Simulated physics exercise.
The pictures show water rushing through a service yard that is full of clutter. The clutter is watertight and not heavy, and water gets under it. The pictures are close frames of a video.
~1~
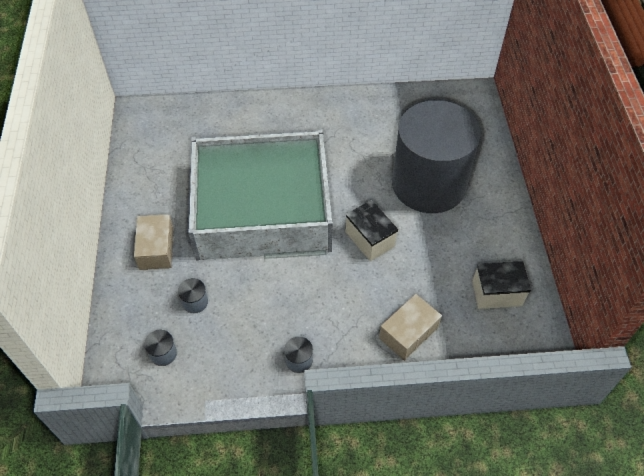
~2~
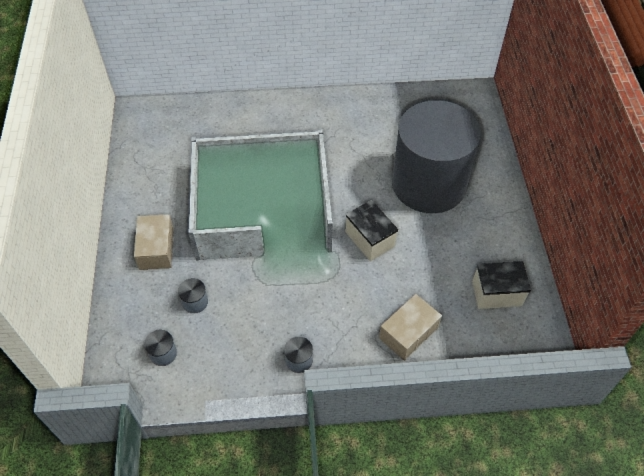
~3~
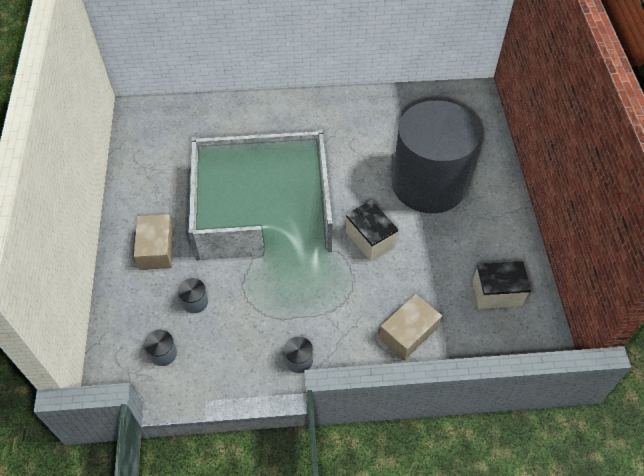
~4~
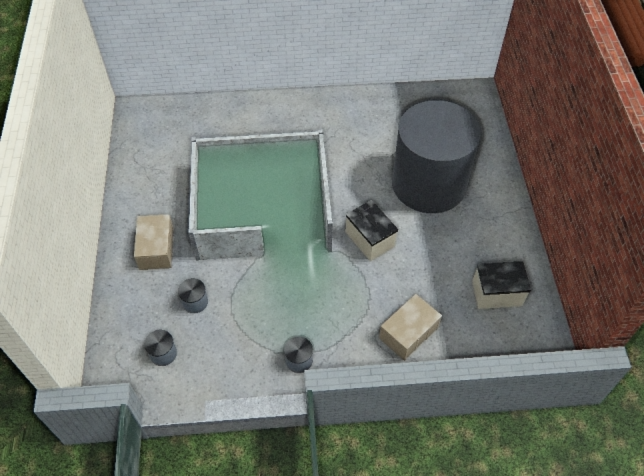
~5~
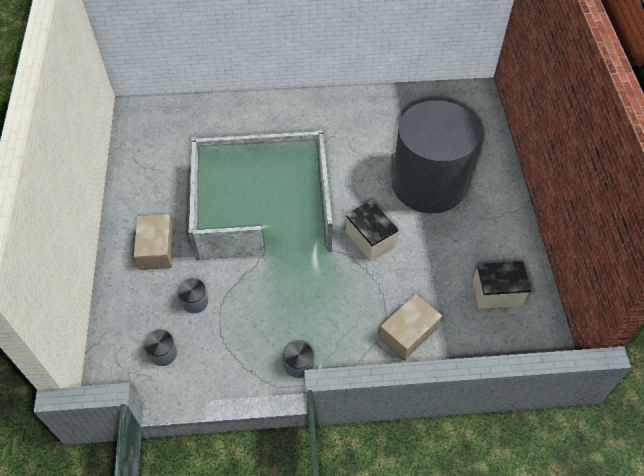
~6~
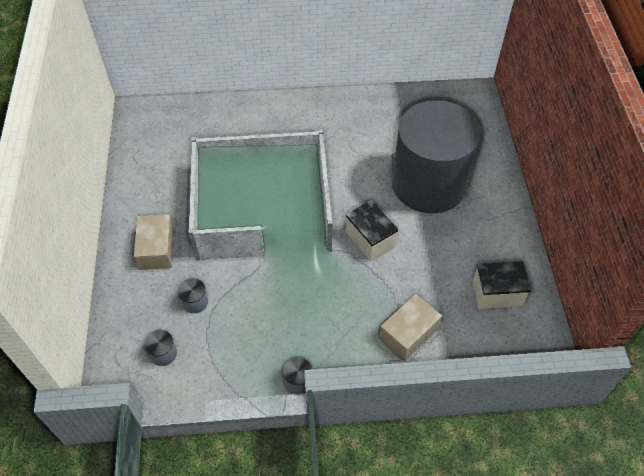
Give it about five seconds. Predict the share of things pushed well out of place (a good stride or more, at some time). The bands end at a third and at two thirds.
Share: One to two thirds.
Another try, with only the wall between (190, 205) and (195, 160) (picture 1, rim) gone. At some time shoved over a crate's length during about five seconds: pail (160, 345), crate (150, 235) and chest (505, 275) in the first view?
As listed: Yes, yes, short of that.
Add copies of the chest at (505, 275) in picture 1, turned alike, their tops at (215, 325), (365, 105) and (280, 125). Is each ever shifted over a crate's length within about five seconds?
In turn: Less than that, under that, never so far.
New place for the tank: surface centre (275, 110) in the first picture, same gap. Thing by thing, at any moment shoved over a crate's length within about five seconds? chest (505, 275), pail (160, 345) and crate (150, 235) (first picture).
One after the other: Pushed that far, less than that, less than that.
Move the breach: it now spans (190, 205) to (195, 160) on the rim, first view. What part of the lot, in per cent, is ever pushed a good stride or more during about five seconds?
I make it 40 per cent.
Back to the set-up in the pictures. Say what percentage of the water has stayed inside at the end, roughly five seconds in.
I make it 72 per cent.
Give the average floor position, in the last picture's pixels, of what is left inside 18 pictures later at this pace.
Near (321, 279).
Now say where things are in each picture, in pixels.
The first picture shows a pail at (298, 349) rests on the ground; a chest at (504, 277) rests on the ground; 0 of 7 have shifted.
The second picture shows a pail at (298, 349), on the bottom; a chest at (504, 277), on the bottom; 0 of 7 have shifted.
The third picture shows a pail at (298, 349), on the bottom; a chest at (504, 277), on the bottom; 0 of 7 have shifted.
The fourth picture shows a pail at (298, 349) rests on the ground; a chest at (504, 277), on the bottom; 0 of 7 have shifted.
The fifth picture shows a pail at (299, 355) rests on the ground, close to its start; a chest at (504, 277) rests on the ground; 1 of 7 have shifted.
The sixth picture shows a pail at (297, 371), on the bottom, close to its start; a chest at (504, 277) rests on the ground; 1 of 7 have shifted.
A moment on, 1 of 7 are well off their spots; 1 afloat.
Next, 2 of 7 are well off their spots; 1 afloat.
Later, 3 of 7 are well off their spots; 1 afloat.
In the end, 3 of 7 are well off their spots, and 3 have been at some point; 0 afloat.
